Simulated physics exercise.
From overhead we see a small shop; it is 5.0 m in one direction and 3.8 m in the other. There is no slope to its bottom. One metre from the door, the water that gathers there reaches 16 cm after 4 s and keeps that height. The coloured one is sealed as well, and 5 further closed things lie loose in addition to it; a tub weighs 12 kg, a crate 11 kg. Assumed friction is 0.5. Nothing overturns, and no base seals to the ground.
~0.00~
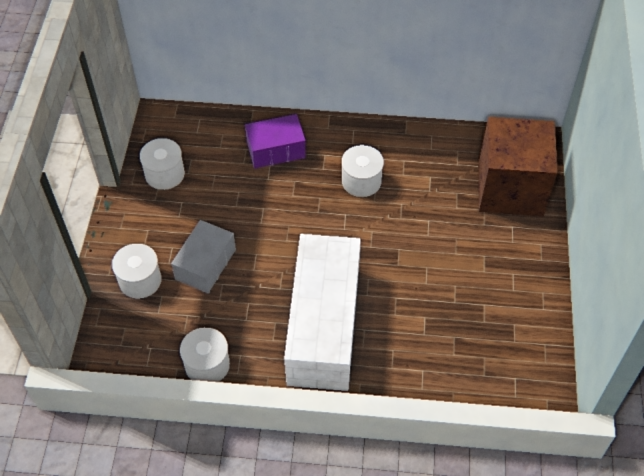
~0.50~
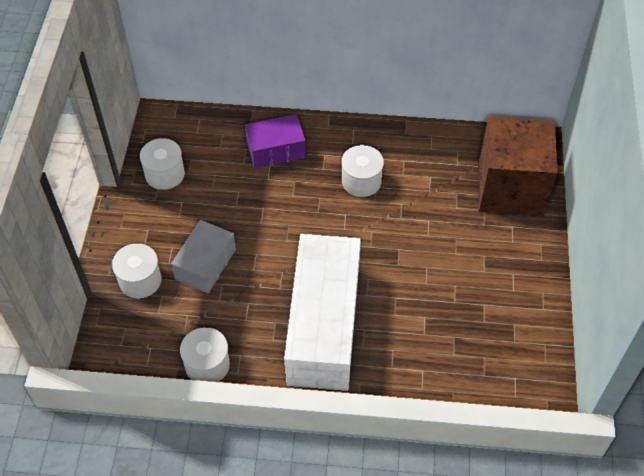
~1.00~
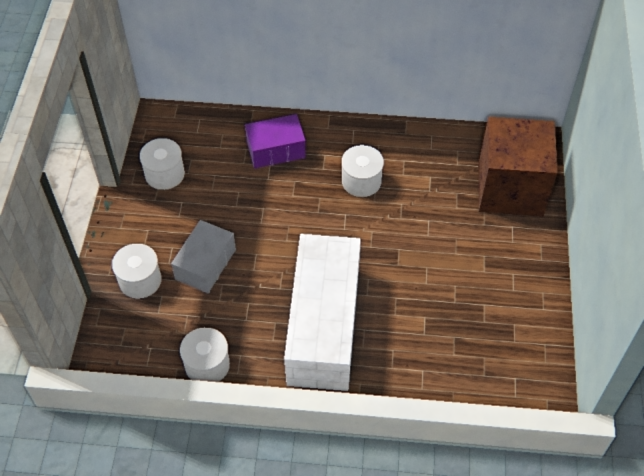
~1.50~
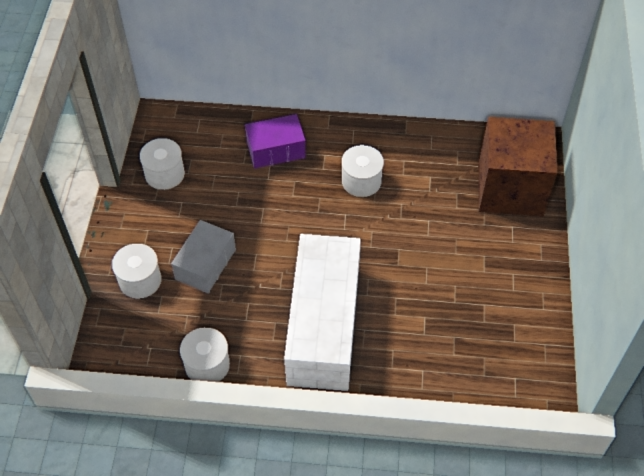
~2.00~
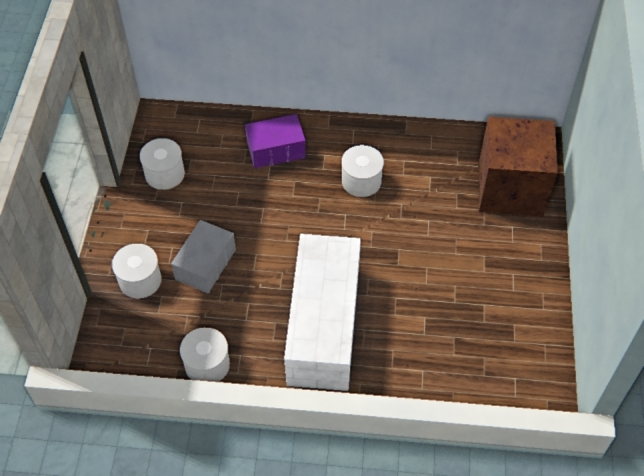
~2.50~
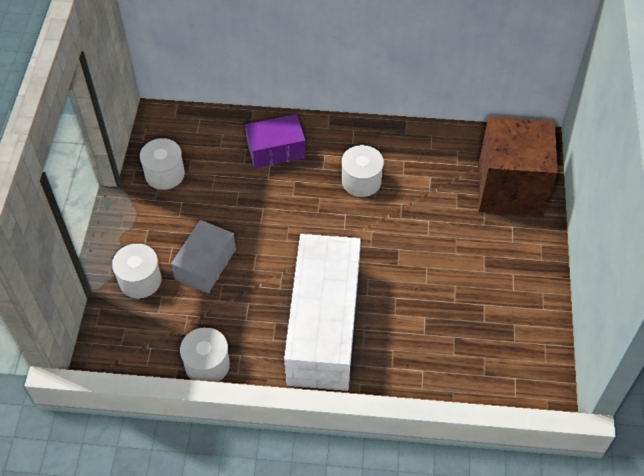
Water crept in at the doorway on the left of a small shop seen from above, while the purple crate, white drums, grey box, long white block and rusty brown box all stayed still.
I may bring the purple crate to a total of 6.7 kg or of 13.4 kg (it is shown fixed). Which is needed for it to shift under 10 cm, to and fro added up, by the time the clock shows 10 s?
Verdict: Only the higher weight holds it.
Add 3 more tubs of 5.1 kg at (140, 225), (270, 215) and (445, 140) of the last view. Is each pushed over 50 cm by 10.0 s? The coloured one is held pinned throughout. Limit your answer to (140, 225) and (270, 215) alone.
Order as asked: Goes beyond / goes beyond.
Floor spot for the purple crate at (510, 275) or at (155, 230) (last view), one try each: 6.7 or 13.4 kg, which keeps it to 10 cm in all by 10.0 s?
Well, at the first spot you need the heavier weight, and at the second no weight will do.
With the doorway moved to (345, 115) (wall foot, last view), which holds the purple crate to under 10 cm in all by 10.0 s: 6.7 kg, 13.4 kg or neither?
Both masses fail.
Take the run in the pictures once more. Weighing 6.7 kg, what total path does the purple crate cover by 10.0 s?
Roughly 140 cm.
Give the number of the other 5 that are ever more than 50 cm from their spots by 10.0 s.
2.
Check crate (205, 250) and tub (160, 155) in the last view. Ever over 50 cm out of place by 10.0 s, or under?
The first is beyond the mark and the second is within the mark.
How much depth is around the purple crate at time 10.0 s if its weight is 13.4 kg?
Close to 4 cm deep.
After 3.5 s the purple crate would be 0 cm from its start with 6.7 kg and 0 cm from its start with 13.4 kg; 0 cm of water round it then.
After 4.5 s the purple crate would be 0 cm from its start with 6.7 kg and 0 cm from its start with 13.4 kg; 1 cm of water round it then.
After 7.0 s the purple crate would be 42 cm from its start with 6.7 kg and 0 cm from its start with 13.4 kg; 2 cm of water round it then.
After 10.0 s the purple crate would be 88 cm from its start with 6.7 kg and 0 cm from its start with 13.4 kg; 4 cm of water round it then.
